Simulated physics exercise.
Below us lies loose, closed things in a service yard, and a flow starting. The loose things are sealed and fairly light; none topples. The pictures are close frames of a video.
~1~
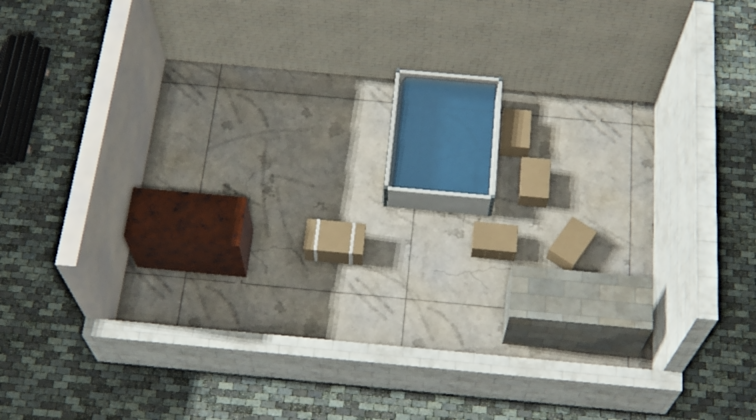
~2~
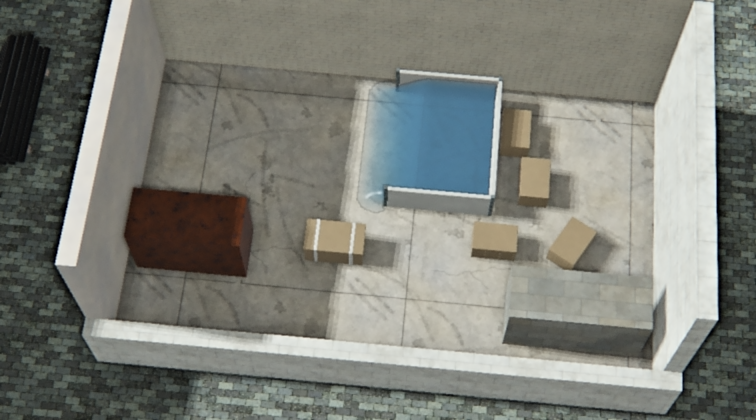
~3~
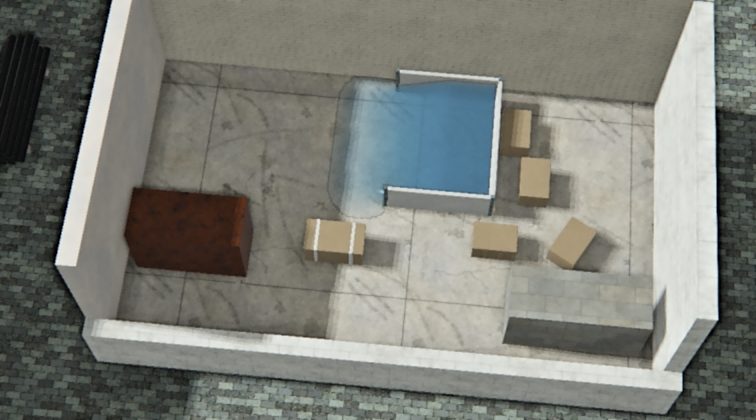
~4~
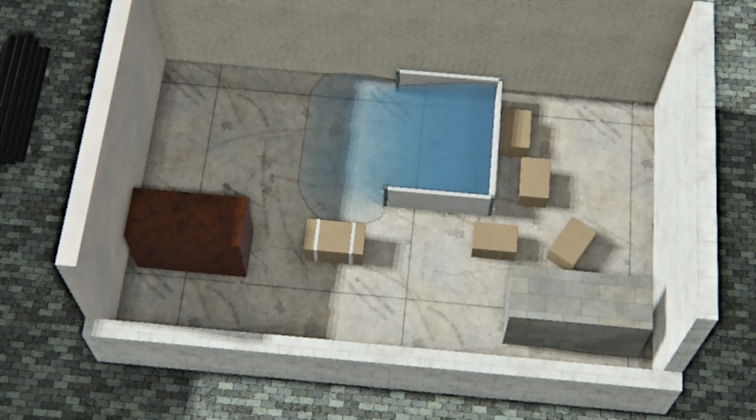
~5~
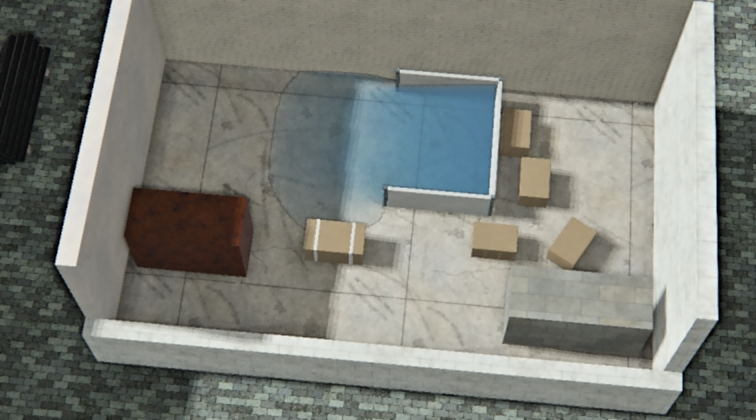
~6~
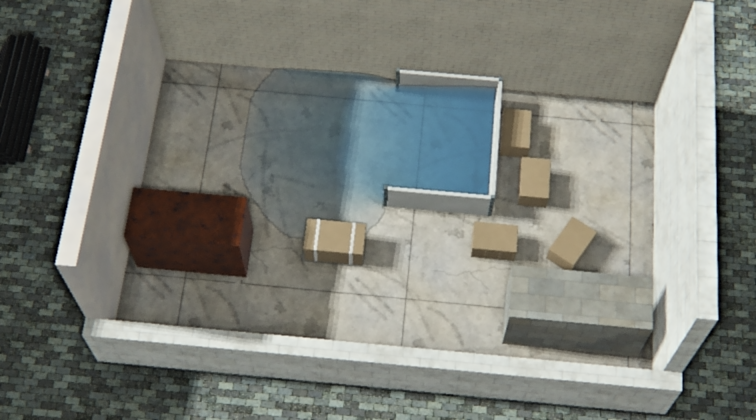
To begin with, a walled yard holds a blue pool of water, a rusty brown block, a grey block and five tan boxes. The pool's left side is then open, and water spreads leftward across the floor in a thinning, rounded sheet, reaching the strapped box while all the boxes stay put.
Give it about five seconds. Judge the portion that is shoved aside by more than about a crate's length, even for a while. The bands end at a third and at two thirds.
Share: Less than a third.
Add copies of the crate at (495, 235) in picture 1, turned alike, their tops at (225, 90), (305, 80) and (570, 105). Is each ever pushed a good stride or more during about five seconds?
In that order: Pushed that far, yes, never so far.
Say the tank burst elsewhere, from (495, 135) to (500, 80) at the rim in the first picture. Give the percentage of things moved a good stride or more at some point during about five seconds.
Some 60 per cent.
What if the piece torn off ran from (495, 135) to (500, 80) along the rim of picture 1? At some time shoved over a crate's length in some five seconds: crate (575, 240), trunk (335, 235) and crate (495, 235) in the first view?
In turn: Shifted that much, not that far, yes.
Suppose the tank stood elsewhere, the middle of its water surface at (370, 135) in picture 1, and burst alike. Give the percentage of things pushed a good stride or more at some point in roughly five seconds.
Some 0 per cent.
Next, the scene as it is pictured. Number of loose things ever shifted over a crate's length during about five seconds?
I count 0.
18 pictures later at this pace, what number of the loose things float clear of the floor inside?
I count 0.
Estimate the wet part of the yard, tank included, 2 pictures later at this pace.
Some 30 per cent.
A moment on, 0 of 5 are well off their spots; 0 afloat.
Next, 0 of 5 are well off their spots; 0 afloat.
Later, 0 of 5 are well off their spots; 0 afloat.
In the end, 0 of 5 are well off their spots, and 0 have been at some point; 0 afloat.
